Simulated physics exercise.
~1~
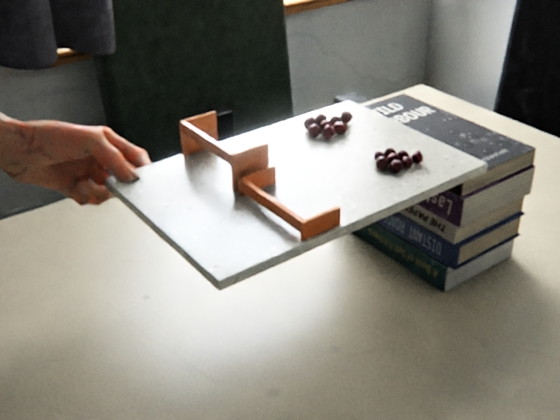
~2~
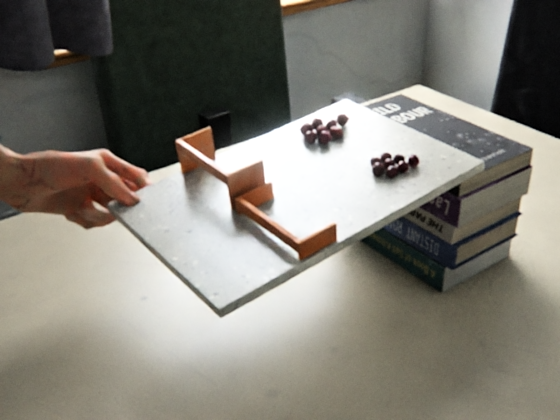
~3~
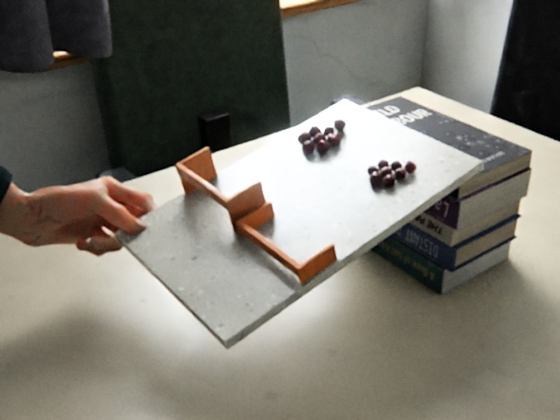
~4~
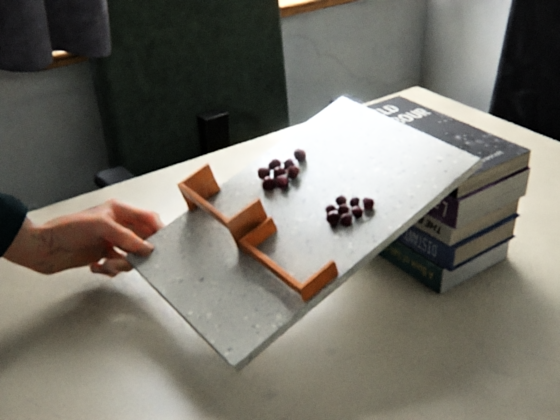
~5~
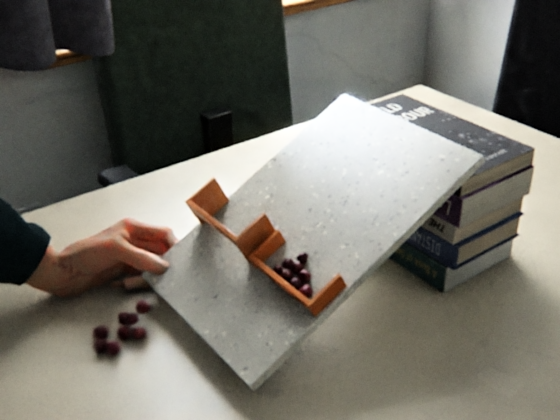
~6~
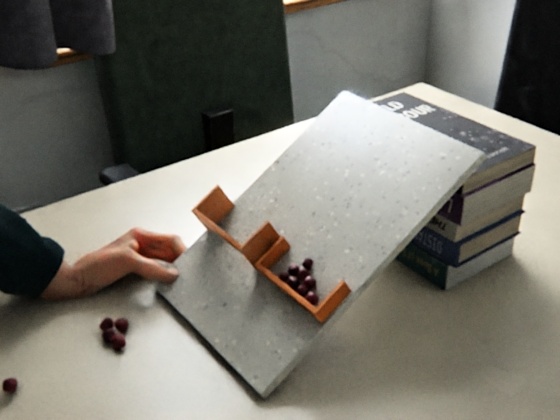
A hand at the left holds up the near end of a pale speckled board, whose far end rests on a stack of books at the right of a cream table, seen from slightly above. Two orange bars are fixed across the board, and two clusters of dark red balls sit higher up. The hand gradually lowers its end, and the board grows steeper. Both clusters start rolling down towards the bars. The nearer cluster gathers behind the right bar and stays there, while the farther one passes the left bar and scatters onto the table near the hand.
